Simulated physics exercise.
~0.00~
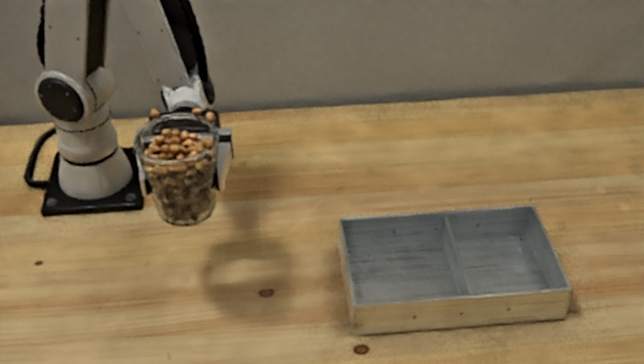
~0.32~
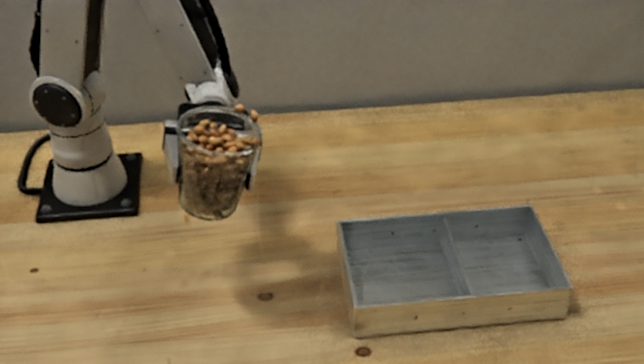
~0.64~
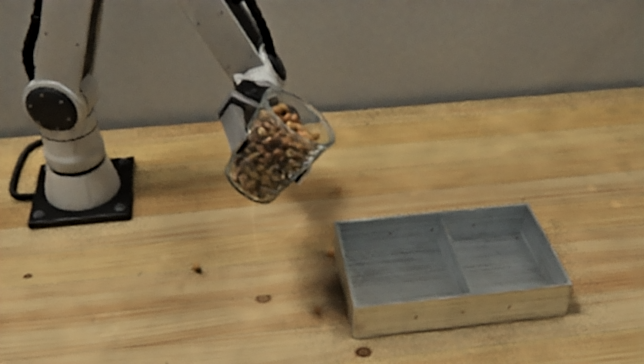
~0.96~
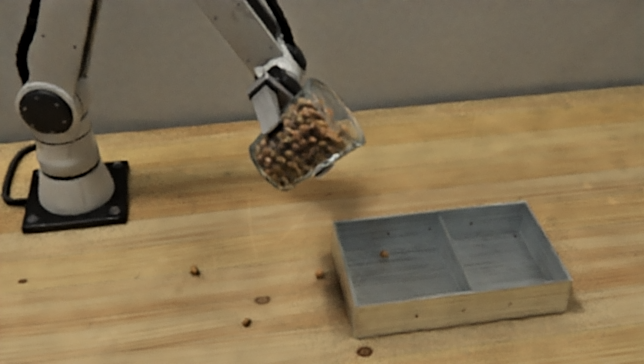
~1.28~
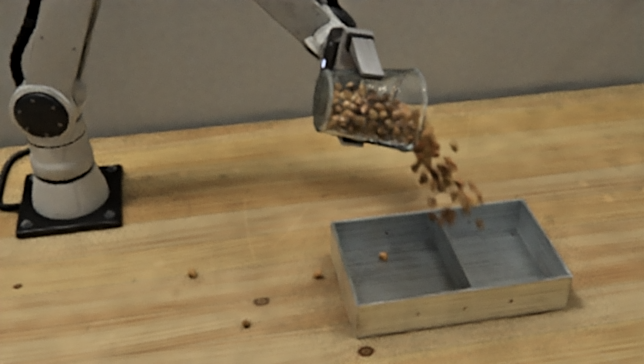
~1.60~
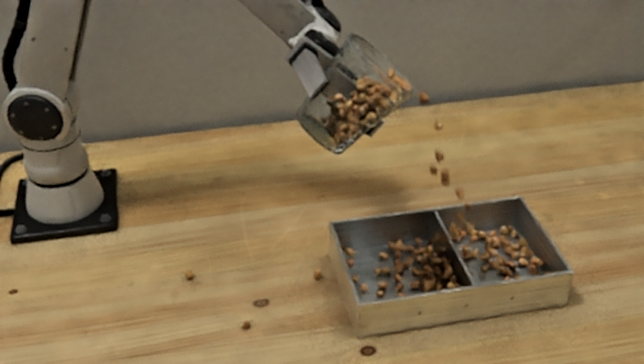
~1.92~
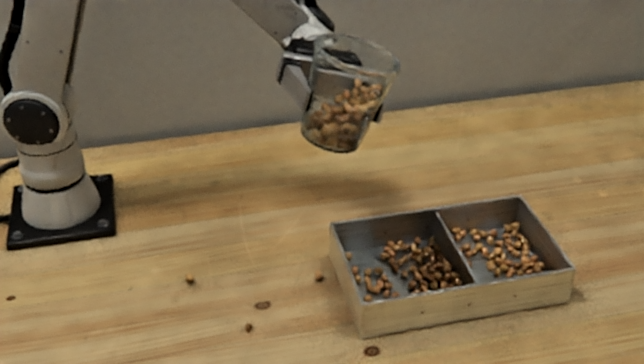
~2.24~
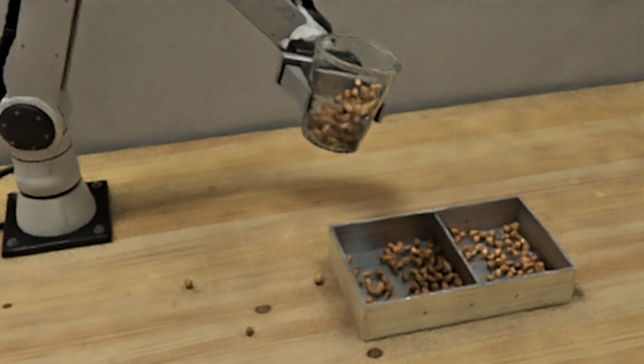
Robot arm carrying a glass of beans rightward, pouring some into both halves of a divided box, then tilting back, still partly full.
